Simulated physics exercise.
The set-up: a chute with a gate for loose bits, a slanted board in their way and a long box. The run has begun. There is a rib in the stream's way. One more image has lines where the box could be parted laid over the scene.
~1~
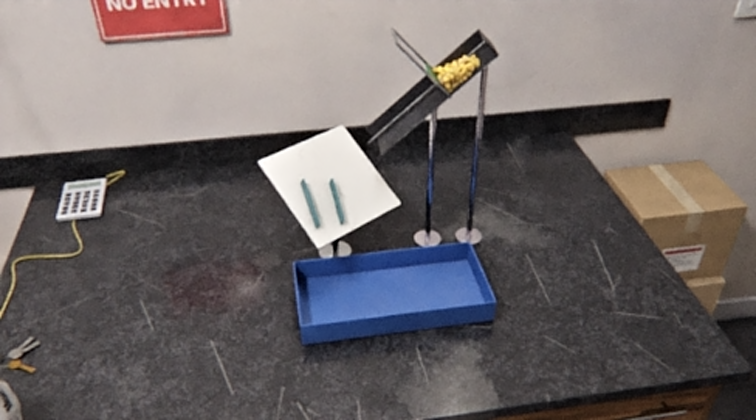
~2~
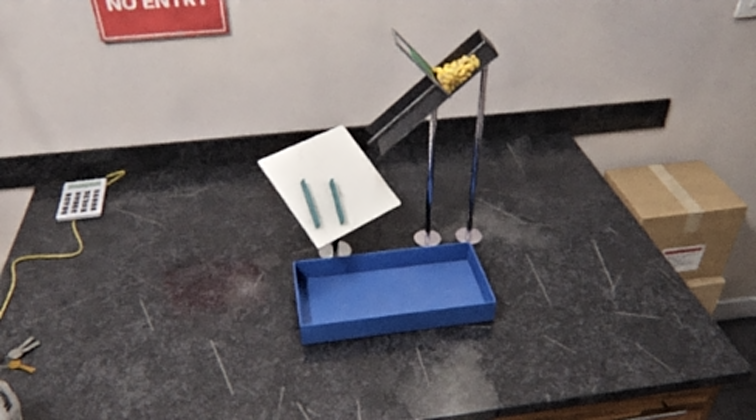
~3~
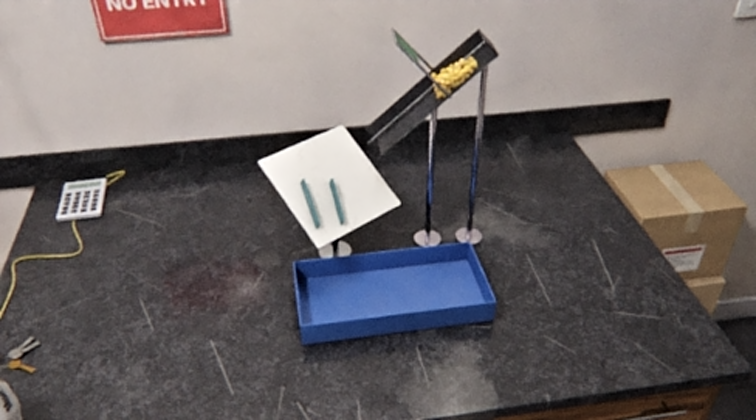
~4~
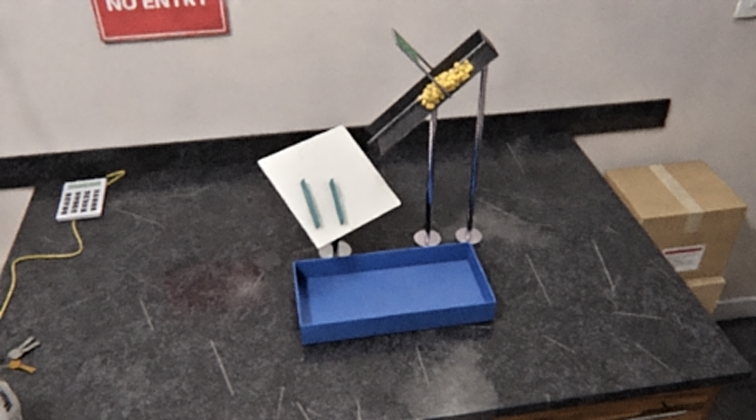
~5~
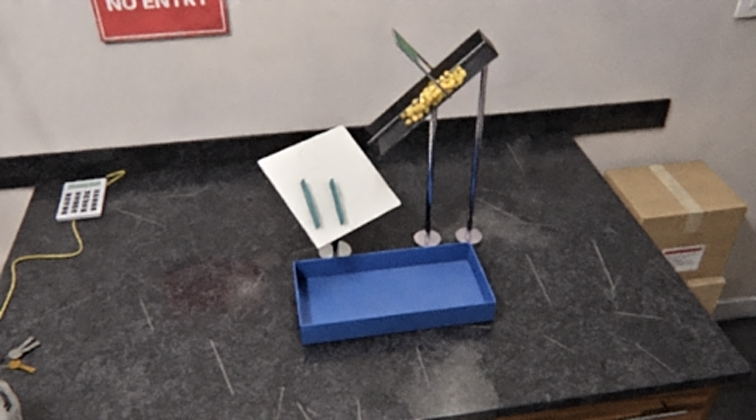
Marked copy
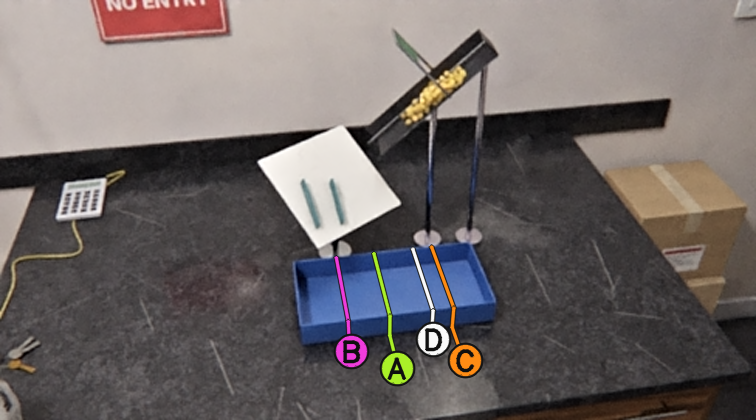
On a dark, scratched countertop, a steep chute on thin stands holds yellow puffed bits behind a gate, above a tilted white board with two ribs and an empty blue box. The gate swings up, and the bits slide down leftward, stretching out partway along the chute.
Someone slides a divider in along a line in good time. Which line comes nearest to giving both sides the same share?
A beats the others.
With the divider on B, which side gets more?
More lands on the right.
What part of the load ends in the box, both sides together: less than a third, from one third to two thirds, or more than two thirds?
About that: More than two thirds.
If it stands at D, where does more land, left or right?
More lands on the left.
On the marked copy, line A crosses the front rim at (389, 315); line B crosses the front rim at (348, 320); line C crosses the front rim at (453, 307); line D crosses the front rim at (432, 309).
With A, of what is caught, about half on the left of the divider, about half on the right.
With B, of what is caught, a stray few on the left of the divider, nearly all on the right.
With C, of what is caught, all on the left of the divider, none on the right.
With D, of what is caught, nearly all on the left of the divider, a small part on the right.
